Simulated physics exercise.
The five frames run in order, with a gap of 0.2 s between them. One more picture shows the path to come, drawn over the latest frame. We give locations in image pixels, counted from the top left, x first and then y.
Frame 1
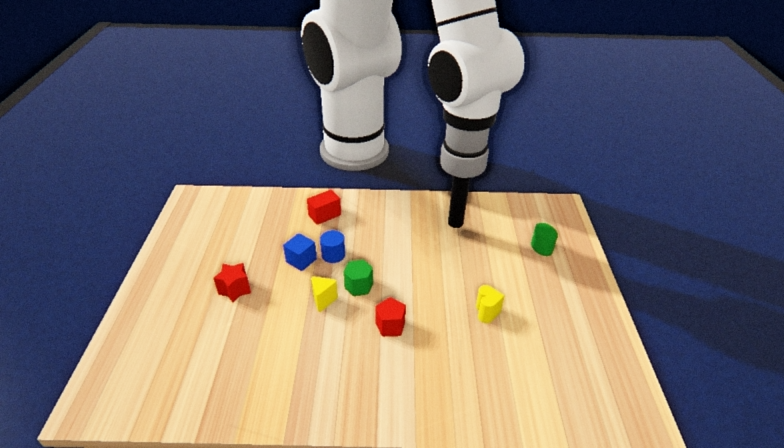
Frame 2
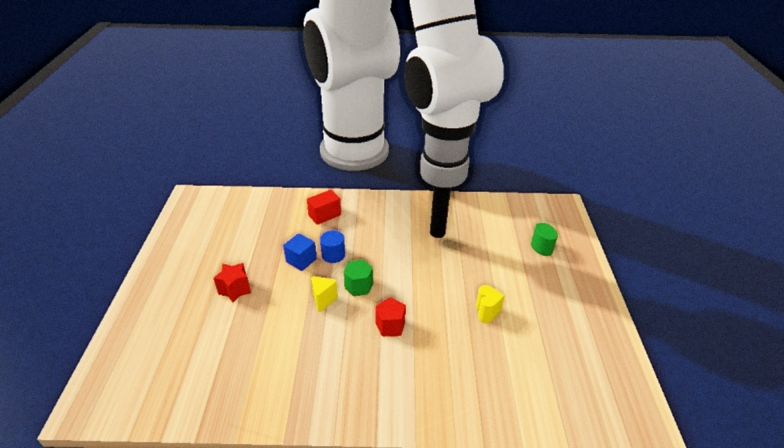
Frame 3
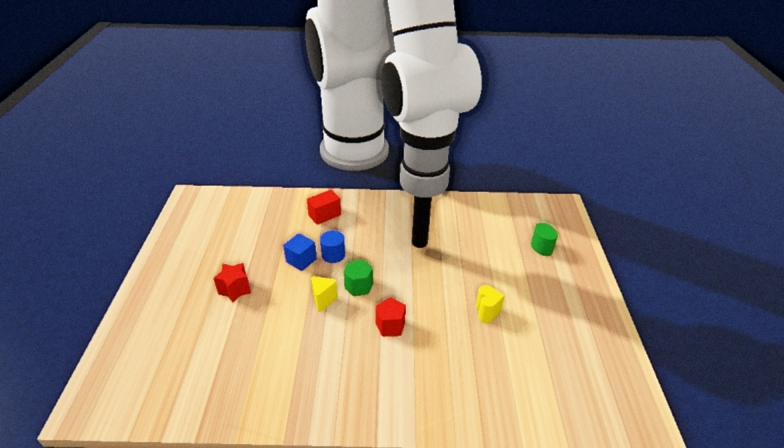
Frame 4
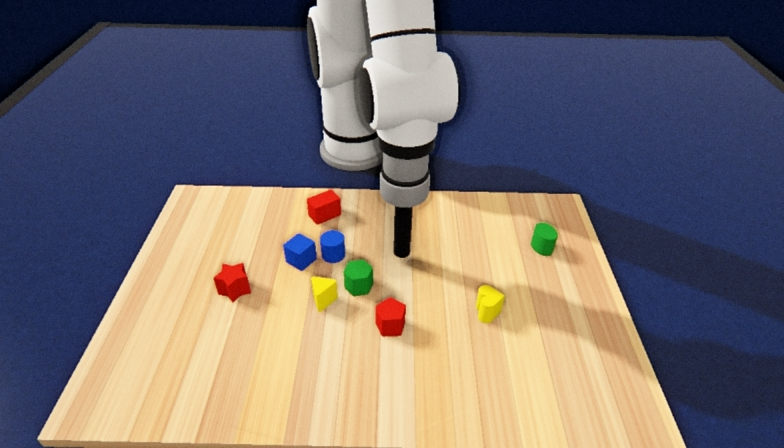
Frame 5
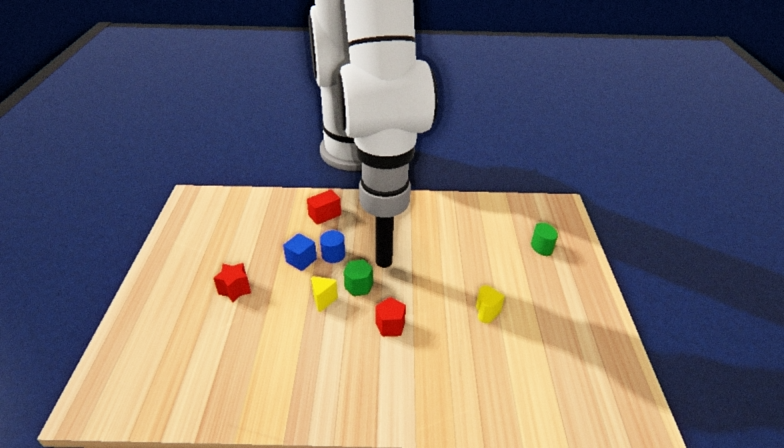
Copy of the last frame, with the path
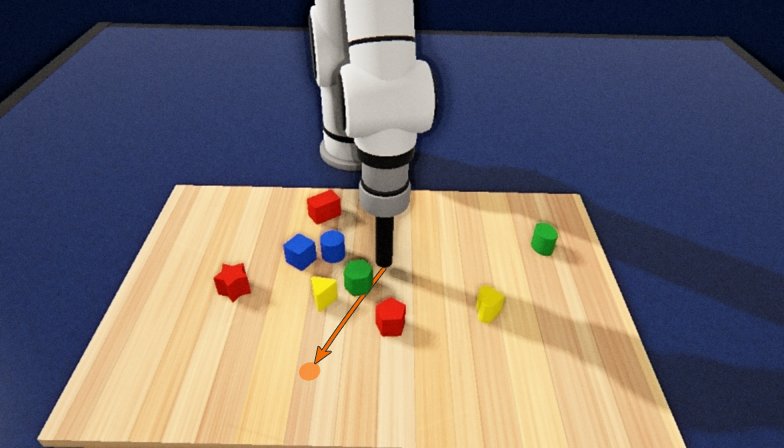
On a wooden board, a robot arm's black rod moves left toward still, colored blocks.
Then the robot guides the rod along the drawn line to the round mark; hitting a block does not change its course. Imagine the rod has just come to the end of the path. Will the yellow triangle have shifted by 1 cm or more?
Yes, I think so.
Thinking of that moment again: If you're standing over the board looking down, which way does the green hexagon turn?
I'd predict that, seen from above, the green hexagon rotates clockwise.
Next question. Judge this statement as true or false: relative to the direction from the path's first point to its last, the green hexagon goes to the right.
The claim holds.
Path on the board, in a line from (384, 269) to (310, 371).
One third of the way, rod (361, 292); yellow triangle (308, 287); green hexagon (337, 282), turned 50° clockwise.
Two thirds of the way, rod (336, 326); yellow triangle (304, 286); green hexagon (332, 284), turned 70° clockwise.
At the end, rod (309, 365); yellow triangle (304, 286); green hexagon (332, 284), turned 70° clockwise; red pentagonal block in place.
